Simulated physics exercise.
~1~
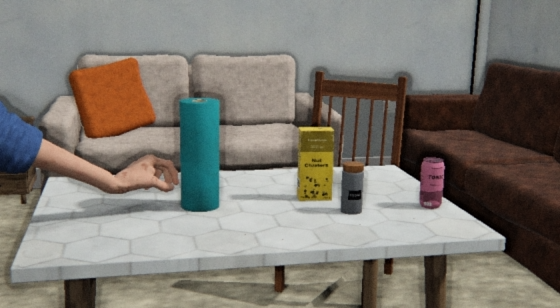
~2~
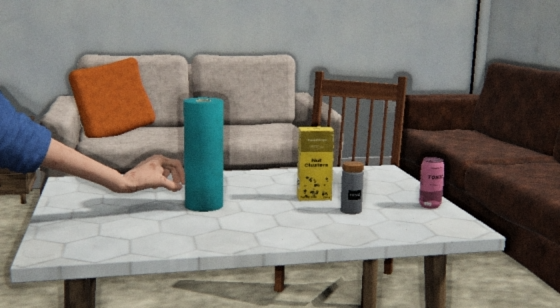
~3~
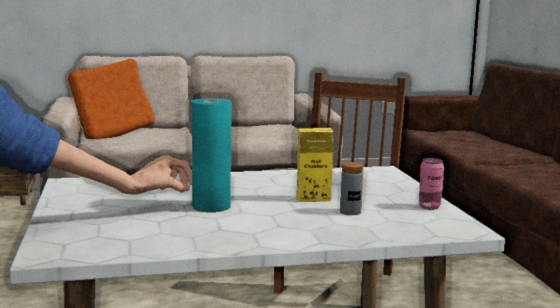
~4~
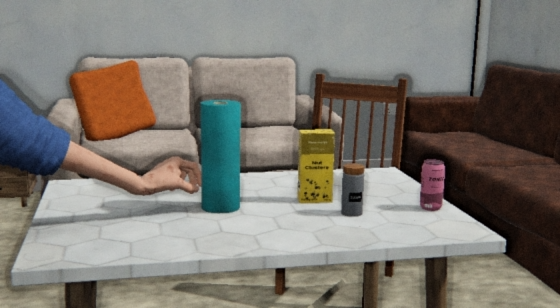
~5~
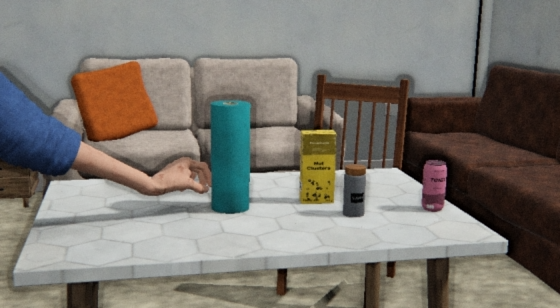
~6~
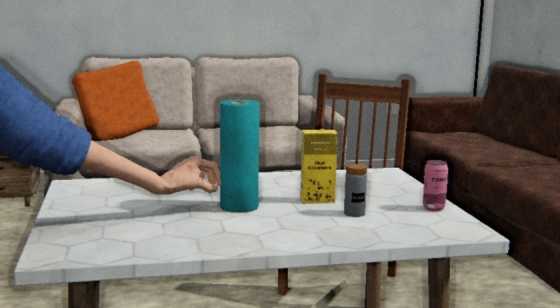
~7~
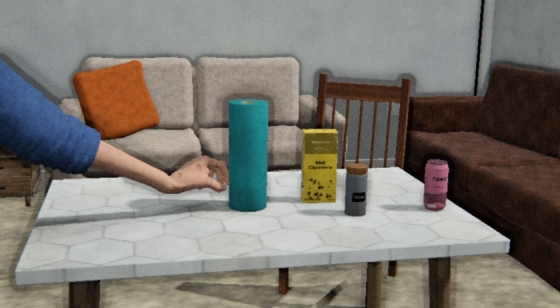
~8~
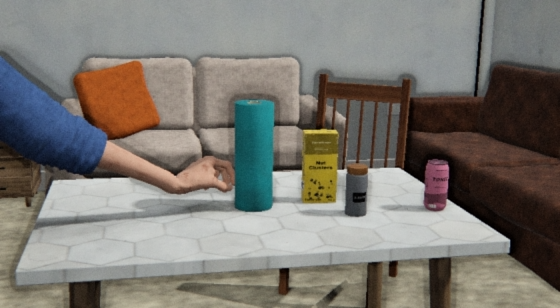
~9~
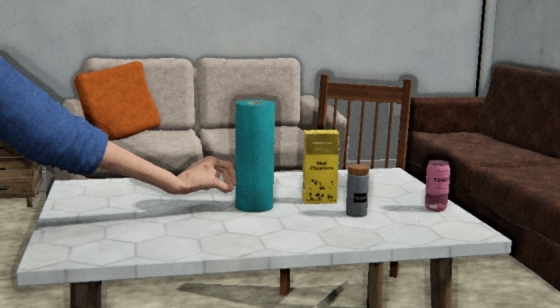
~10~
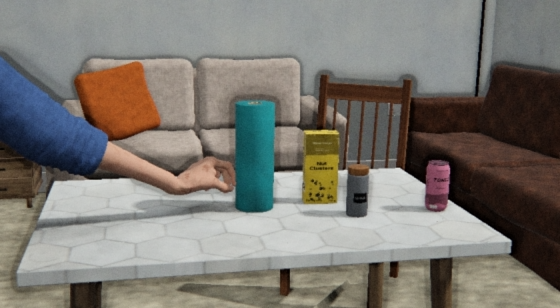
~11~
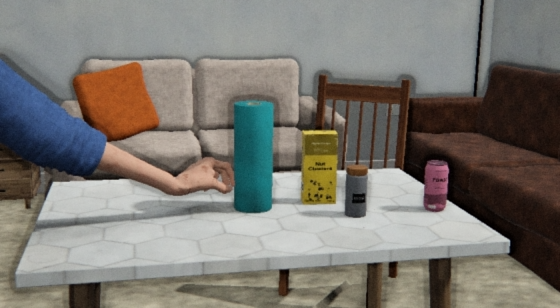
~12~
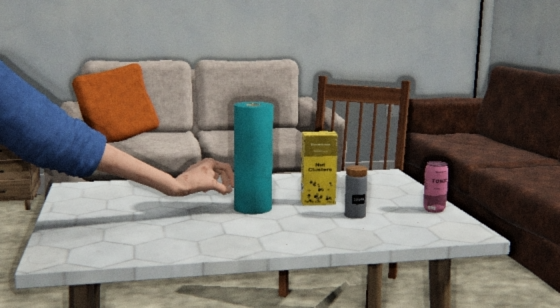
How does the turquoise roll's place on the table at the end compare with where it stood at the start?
At the end the turquoise roll stands farther to the right, closer to the yellow packet than it was at the start.
